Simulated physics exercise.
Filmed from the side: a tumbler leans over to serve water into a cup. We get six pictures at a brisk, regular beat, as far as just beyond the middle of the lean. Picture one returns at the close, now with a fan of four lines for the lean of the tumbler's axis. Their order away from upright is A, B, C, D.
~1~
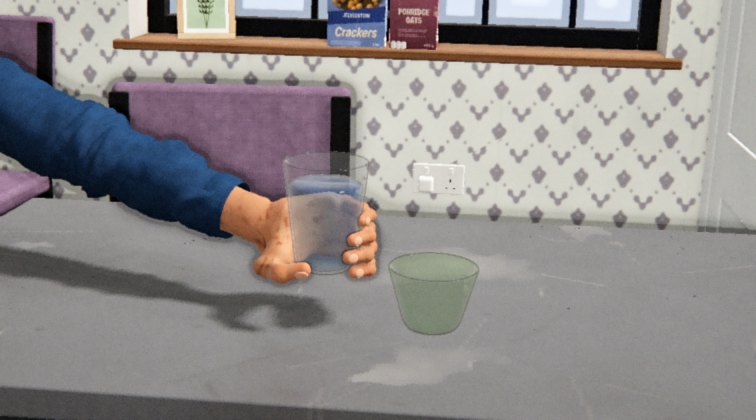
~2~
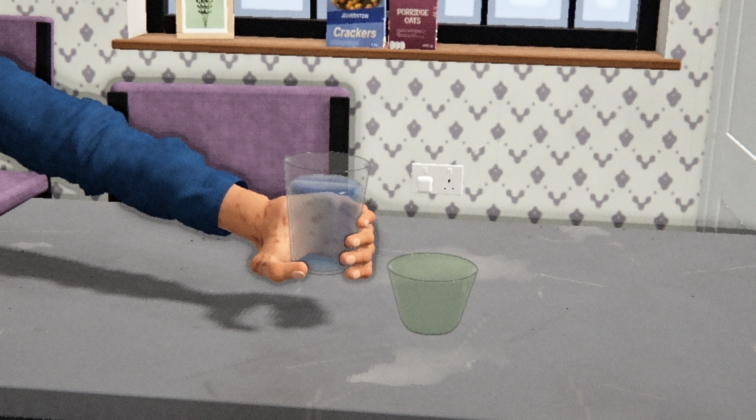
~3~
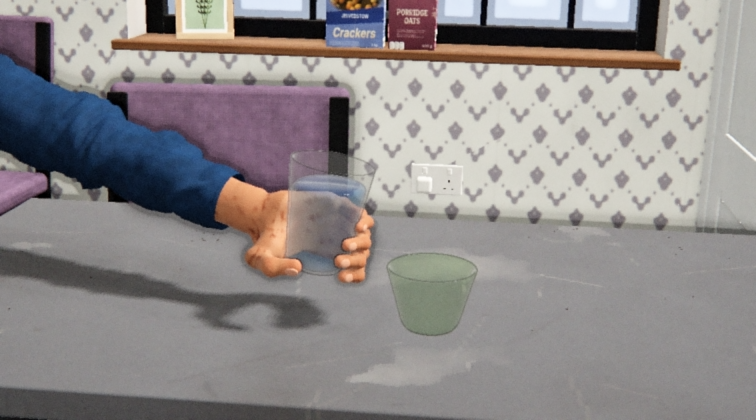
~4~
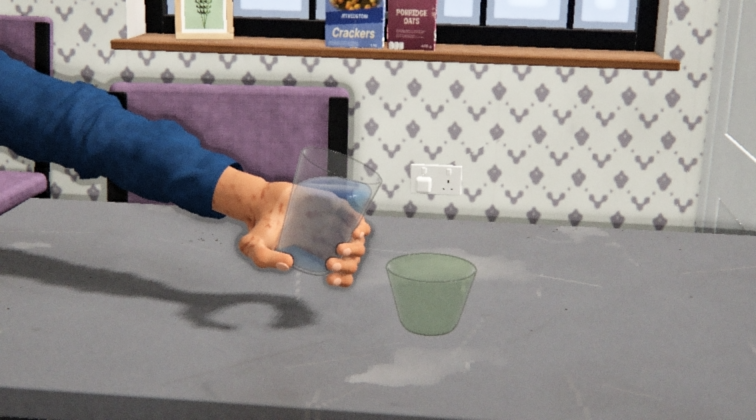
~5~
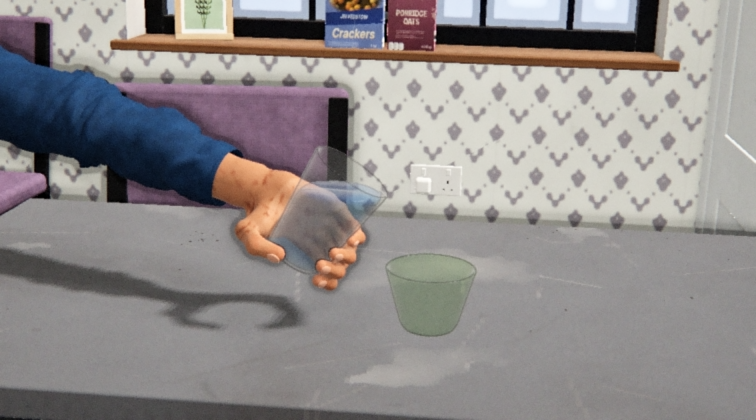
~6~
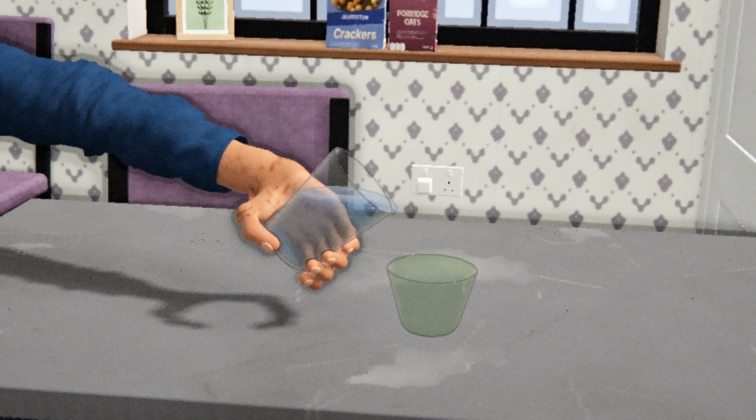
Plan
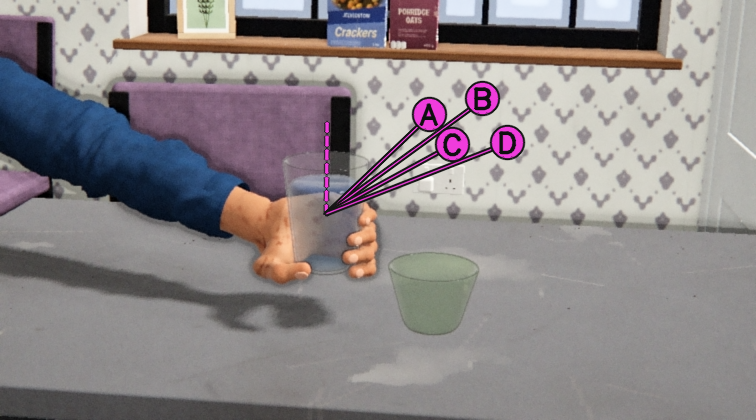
Kitchen with a grey worktop, a blue-sleeved hand tilting a clear tumbler of water rightward beside a small green cup.
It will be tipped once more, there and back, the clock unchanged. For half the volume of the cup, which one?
Mark D.
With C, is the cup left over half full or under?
Under half.
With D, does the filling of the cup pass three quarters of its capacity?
No.
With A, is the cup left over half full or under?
Under.
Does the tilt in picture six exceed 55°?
No.
In magenta, A at (418, 126); B at (469, 109); C at (437, 152); D at (491, 149).
Choosing A, the cup ends with about 9 % of what it can hold.
Choosing B, the cup ends with about 19 % of what it can hold.
Choosing C, the cup ends with about 32 % of what it can hold.
Choosing D, the cup ends with about 48 % of what it can hold.
